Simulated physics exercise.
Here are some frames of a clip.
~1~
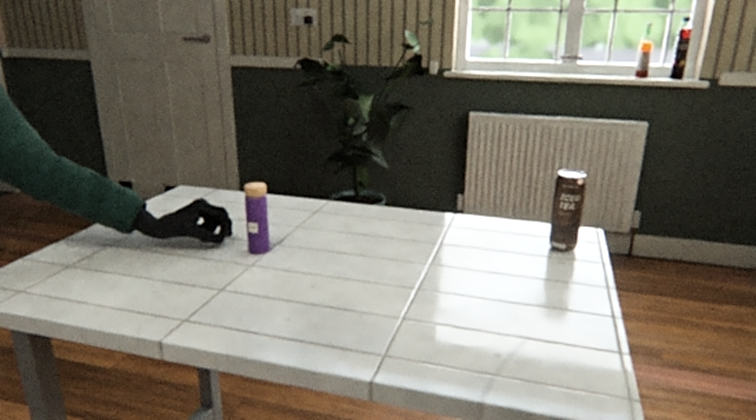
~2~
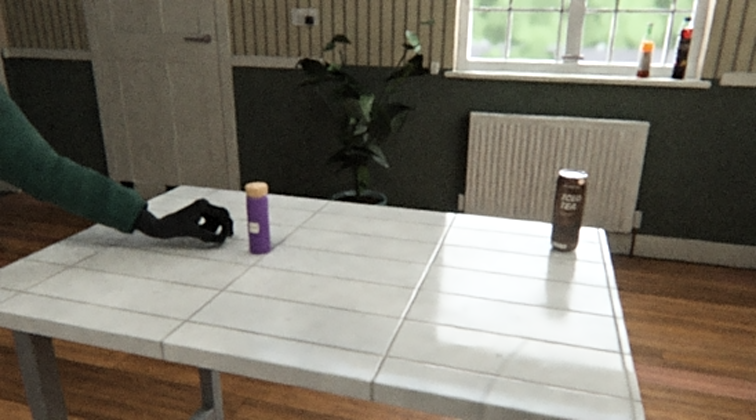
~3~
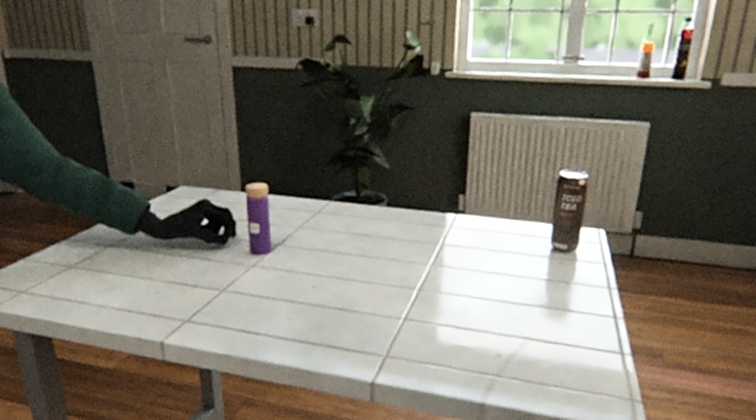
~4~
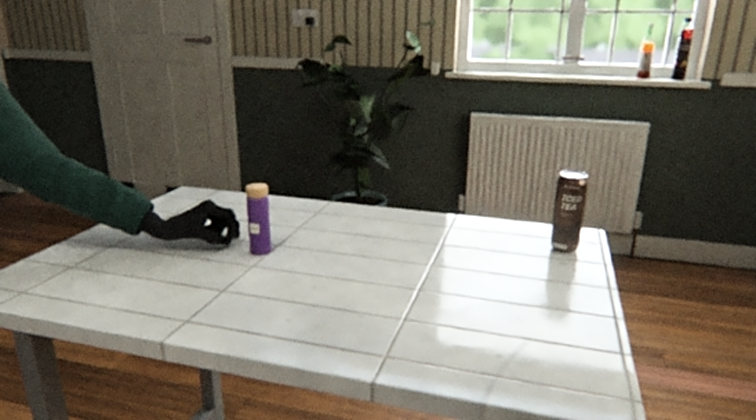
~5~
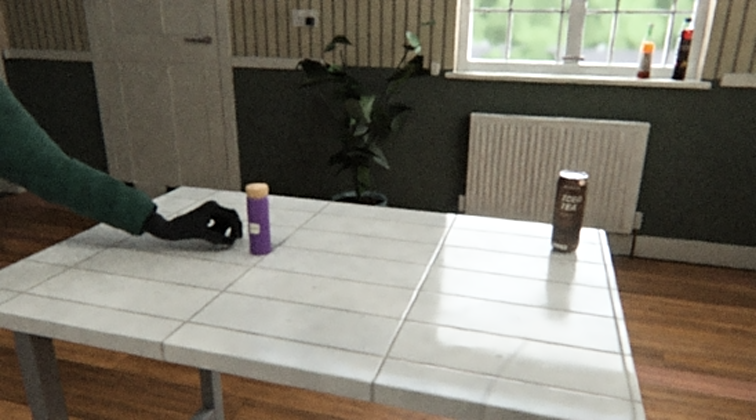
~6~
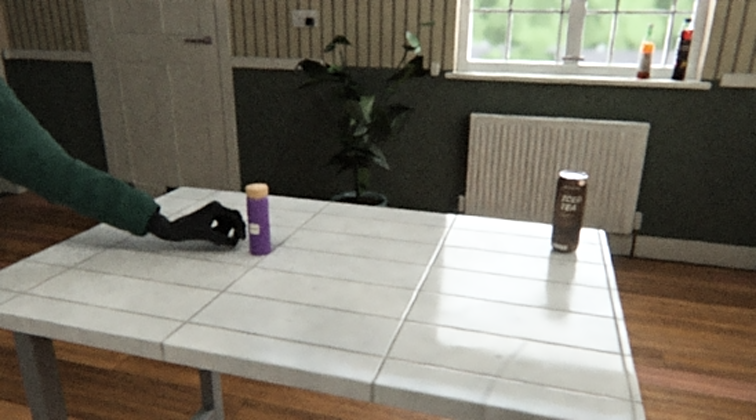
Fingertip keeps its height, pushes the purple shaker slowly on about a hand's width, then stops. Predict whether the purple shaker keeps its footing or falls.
It keeps its footing.
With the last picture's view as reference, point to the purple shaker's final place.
The object finishes roughly at pixel (319, 227).
Then, 0.60 s after the last picture, purple shaker slid about its own width near (276, 222).
Then, 1.20 s after the last picture, purple shaker slid well along near (303, 225).
At rest, moved from the start, purple shaker. Seen from the same camera at the end, purple shaker near (319, 227).
